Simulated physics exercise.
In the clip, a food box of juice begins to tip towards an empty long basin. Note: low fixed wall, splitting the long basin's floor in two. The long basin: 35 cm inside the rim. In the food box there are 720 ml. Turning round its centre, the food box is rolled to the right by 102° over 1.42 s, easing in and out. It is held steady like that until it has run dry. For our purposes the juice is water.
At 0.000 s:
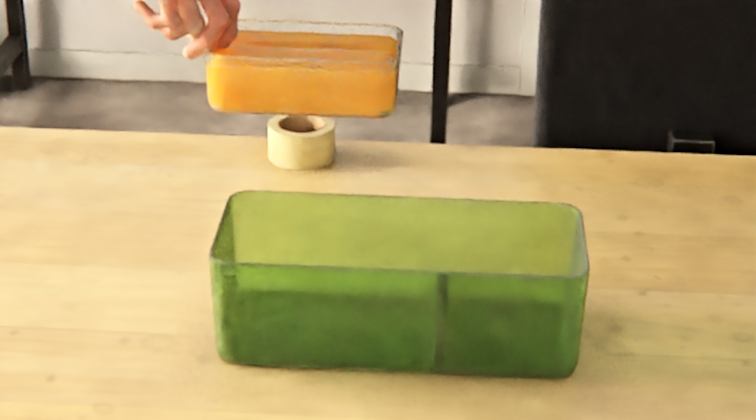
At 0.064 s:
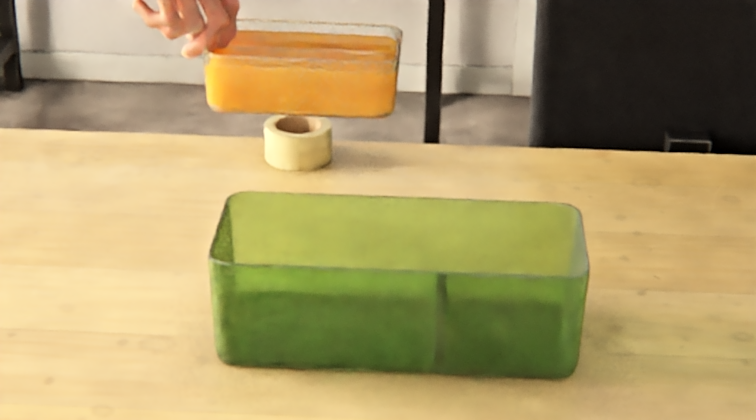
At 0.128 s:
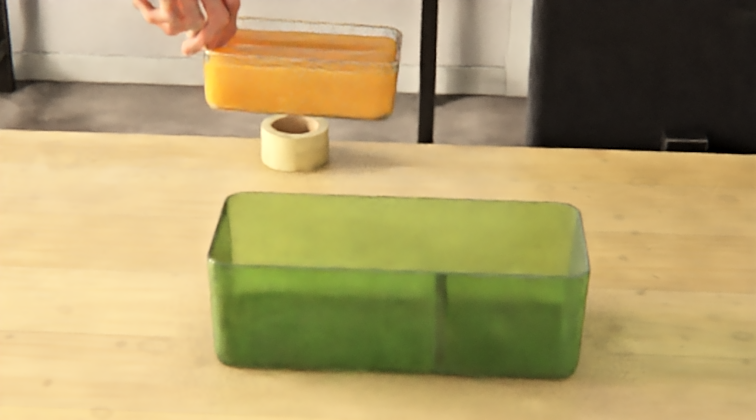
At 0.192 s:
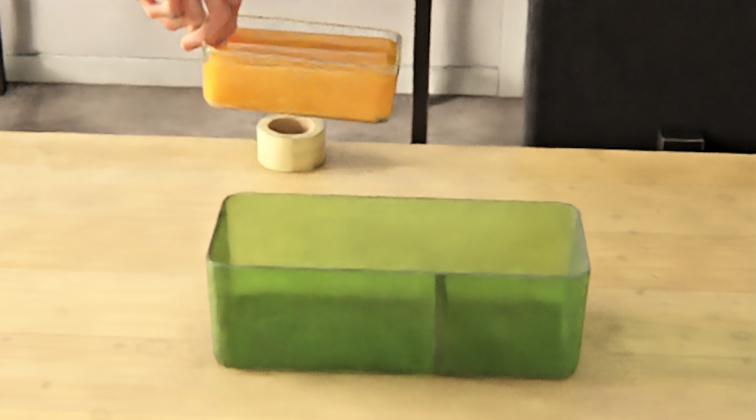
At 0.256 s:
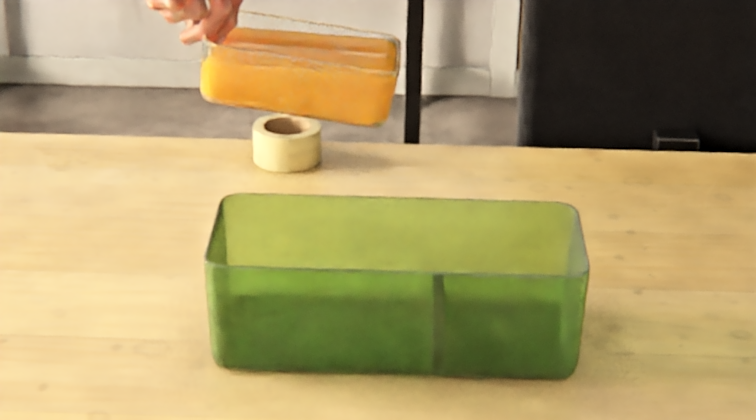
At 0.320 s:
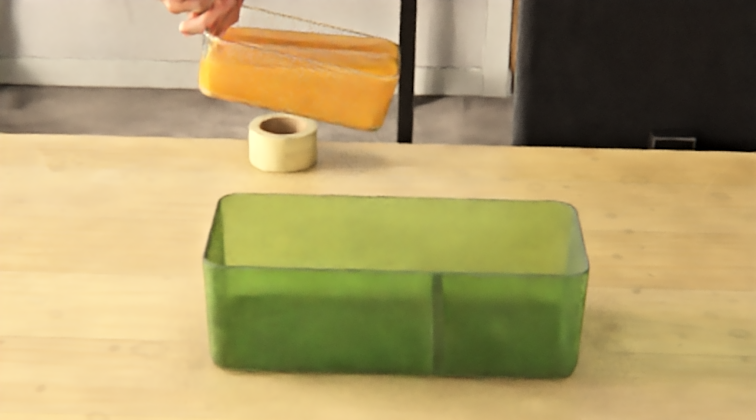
A clear box of orange juice, held by a hand at its left end above a roll of tape, tilted slightly down to the right behind an empty, long green basin on a wooden table.
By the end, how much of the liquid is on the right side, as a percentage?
Around 59 percent.
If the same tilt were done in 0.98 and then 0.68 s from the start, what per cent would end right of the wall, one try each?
Try 1: 60 %; try 2: 50 %.
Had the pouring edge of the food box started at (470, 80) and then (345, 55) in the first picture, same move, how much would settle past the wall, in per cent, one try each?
60 in a hundred, followed by 35 in a hundred.
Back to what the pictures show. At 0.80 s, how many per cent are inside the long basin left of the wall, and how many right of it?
About 3 % left, 30 % right.
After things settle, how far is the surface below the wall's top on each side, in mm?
About 20 mm on the left, about 6 mm on the right.
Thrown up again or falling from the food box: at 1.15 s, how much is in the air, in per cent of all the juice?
Something like 5 per cent of the total.
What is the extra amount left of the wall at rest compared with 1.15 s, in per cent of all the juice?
It comes to some 14 per cent.
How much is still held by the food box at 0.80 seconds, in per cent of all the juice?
Near 24 in a hundred.
After 0.80 s the tilt is 61° and 24 per cent is still to pour, 3 is left of the wall and 30 right of it.
After 1.15 s the tilt is 93° and 5 per cent is still to pour, 22 is left of the wall and 64 right of it.
After 1.52 s the tilt is 102° and 0 per cent is still to pour, 35 is left of the wall and 59 right of it.
After 1.92 s the tilt is 102° and 0 per cent is still to pour, 35 is left of the wall and 59 right of it.
In the end 36 per cent lies left of the wall, 59 right of it and 6 outside.
